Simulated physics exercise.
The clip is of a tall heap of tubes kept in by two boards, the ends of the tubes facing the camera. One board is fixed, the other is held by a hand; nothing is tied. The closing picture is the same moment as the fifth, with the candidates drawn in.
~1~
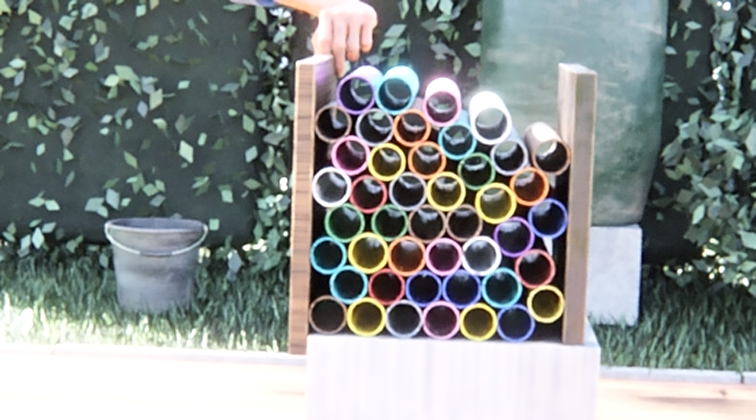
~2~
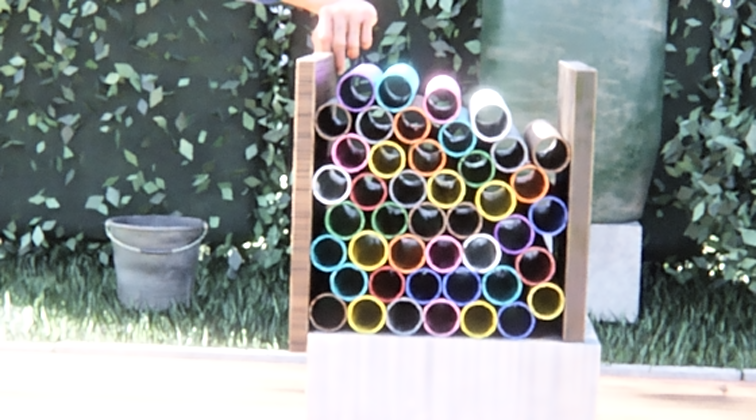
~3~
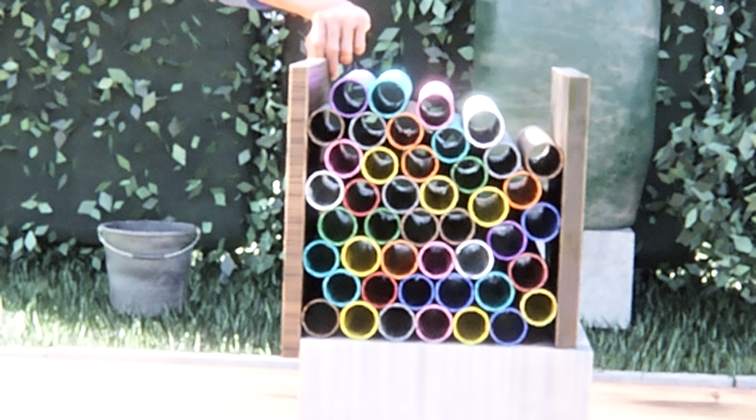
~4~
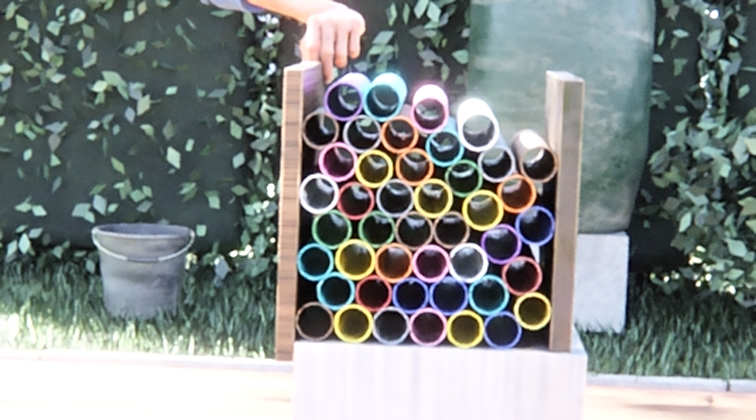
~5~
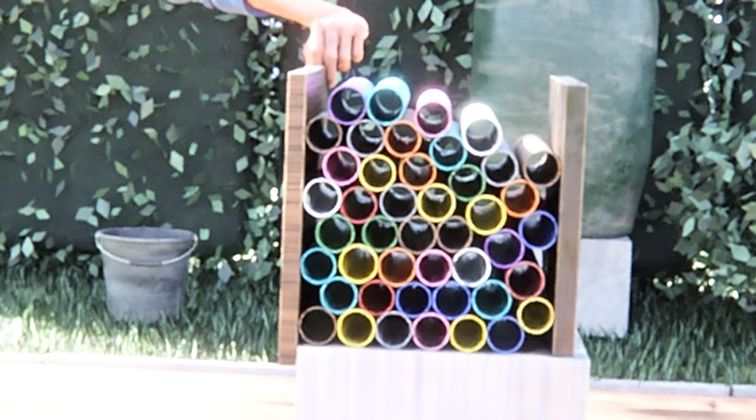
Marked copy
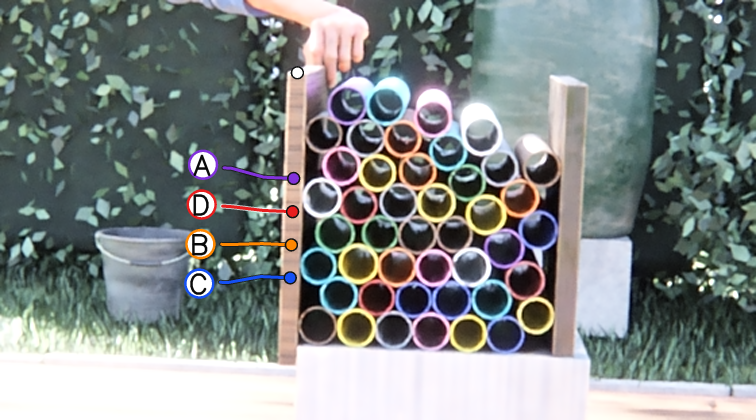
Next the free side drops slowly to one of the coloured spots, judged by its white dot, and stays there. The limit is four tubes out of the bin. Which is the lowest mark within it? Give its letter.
The last mark within the limit is D.
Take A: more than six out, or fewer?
Fewer than six.
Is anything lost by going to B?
Yes, at B.
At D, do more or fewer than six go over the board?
It loses fewer than six.
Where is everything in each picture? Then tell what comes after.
The first picture shows an orange tube (529, 186); a brown tube (552, 156); side board (315, 193).
The second picture shows side board (315, 191); a brown tube (328, 313).
The third picture shows a blue tube (508, 327); a blue tube (454, 292).
The fourth picture shows a green tube (332, 229); a red tube (522, 276).
The fifth picture shows a grey tube (398, 202); a green tube (467, 183); an orange tube (520, 198).
On the marked copy, A at (294, 178); B at (291, 245); C at (290, 278); D at (293, 211); the white dot at (297, 73).
Following D. Soon after the start, top of the board (305, 137).
Later, top of the board (302, 209).
In the end, top of the board (302, 211), two out over the board.
As for the rest, A two out over the board; B more than four out over the board; C more than four out over the board.
